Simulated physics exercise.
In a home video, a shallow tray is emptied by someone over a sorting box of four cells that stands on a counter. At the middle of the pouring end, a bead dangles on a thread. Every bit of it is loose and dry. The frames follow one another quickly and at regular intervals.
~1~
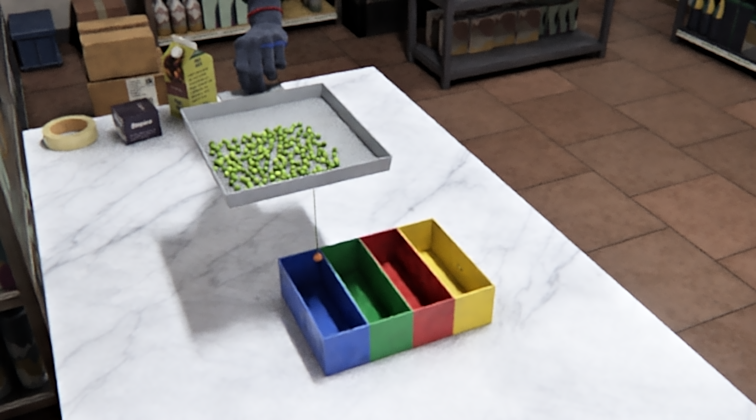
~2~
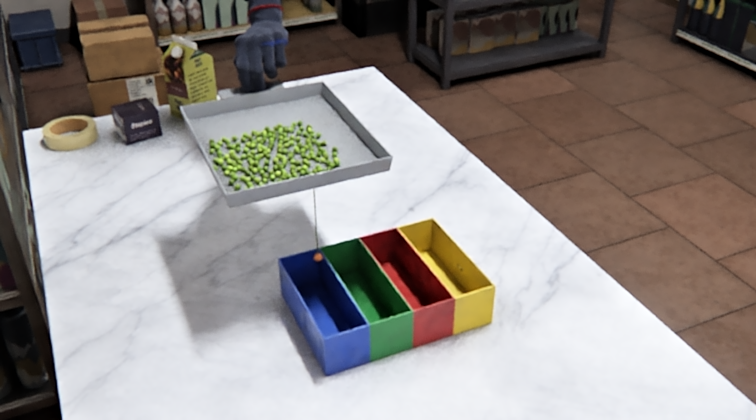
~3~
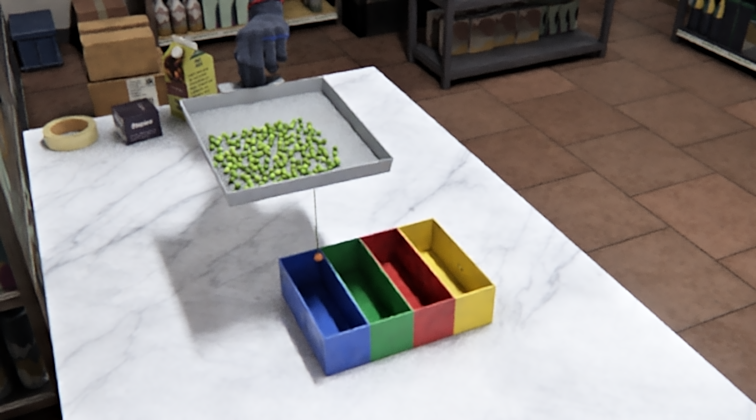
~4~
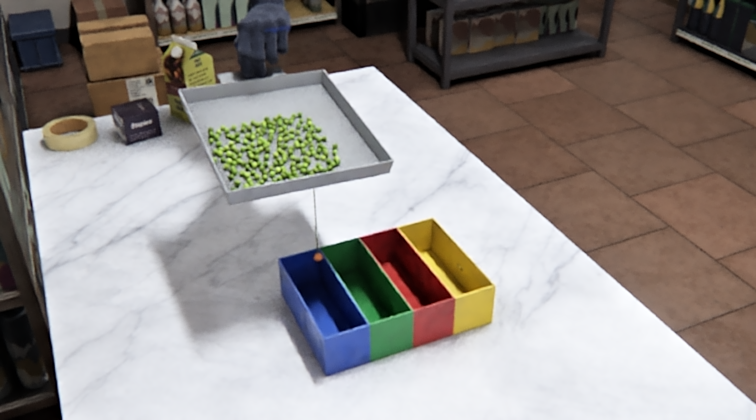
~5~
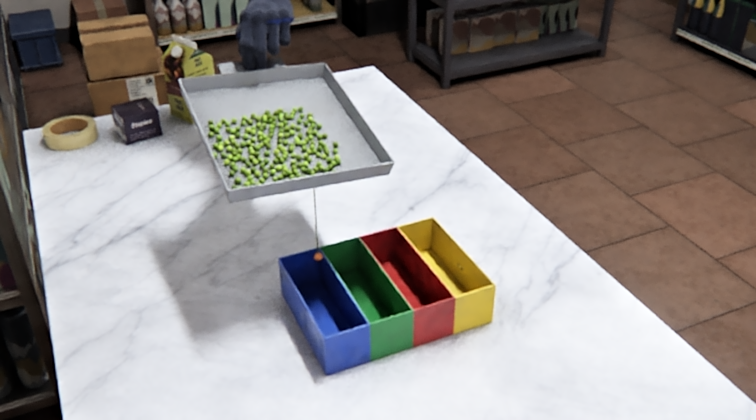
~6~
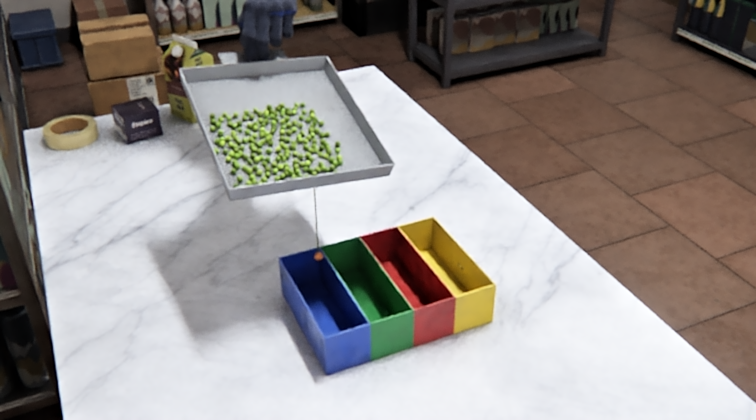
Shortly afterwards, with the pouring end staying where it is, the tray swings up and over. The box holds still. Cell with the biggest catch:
Red.
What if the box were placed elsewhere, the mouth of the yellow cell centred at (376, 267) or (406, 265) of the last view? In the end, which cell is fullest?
The first placement favours the yellow one, while the second favours the yellow cell.
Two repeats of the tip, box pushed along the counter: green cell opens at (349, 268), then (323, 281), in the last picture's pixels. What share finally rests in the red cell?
That makes 70 per cent, followed by 30 per cent.
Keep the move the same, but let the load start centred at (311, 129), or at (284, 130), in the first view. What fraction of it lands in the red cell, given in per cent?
90 % and 80 %.
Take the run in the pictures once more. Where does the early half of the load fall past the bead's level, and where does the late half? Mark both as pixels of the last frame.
Points: About (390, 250), then about (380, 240).
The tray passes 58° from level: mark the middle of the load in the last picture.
The centre of the load shows up near (327, 166) in the last view.
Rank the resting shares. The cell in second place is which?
Ranked second: Green.
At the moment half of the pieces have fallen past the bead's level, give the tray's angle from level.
About 105°.
Soon, tray tipped steeply; nearly all on the tray; a stray few in the red cell; a stray few falling or outside the box.
A while on, tray tipped right over; nearly all on the tray; a stray few in the red cell; a stray few in the green cell; a small part falling or outside the box.
Towards the end, tray tipped past a quarter turn; about two thirds in the red cell; about a quarter in the green cell; a small part in the blue cell; a stray few in the yellow cell; a stray few falling or outside the box.
Finally, tray tipped past a quarter turn; about two thirds in the red cell; about a quarter in the green cell; a small part in the blue cell; a stray few in the yellow cell; a stray few outside the box.
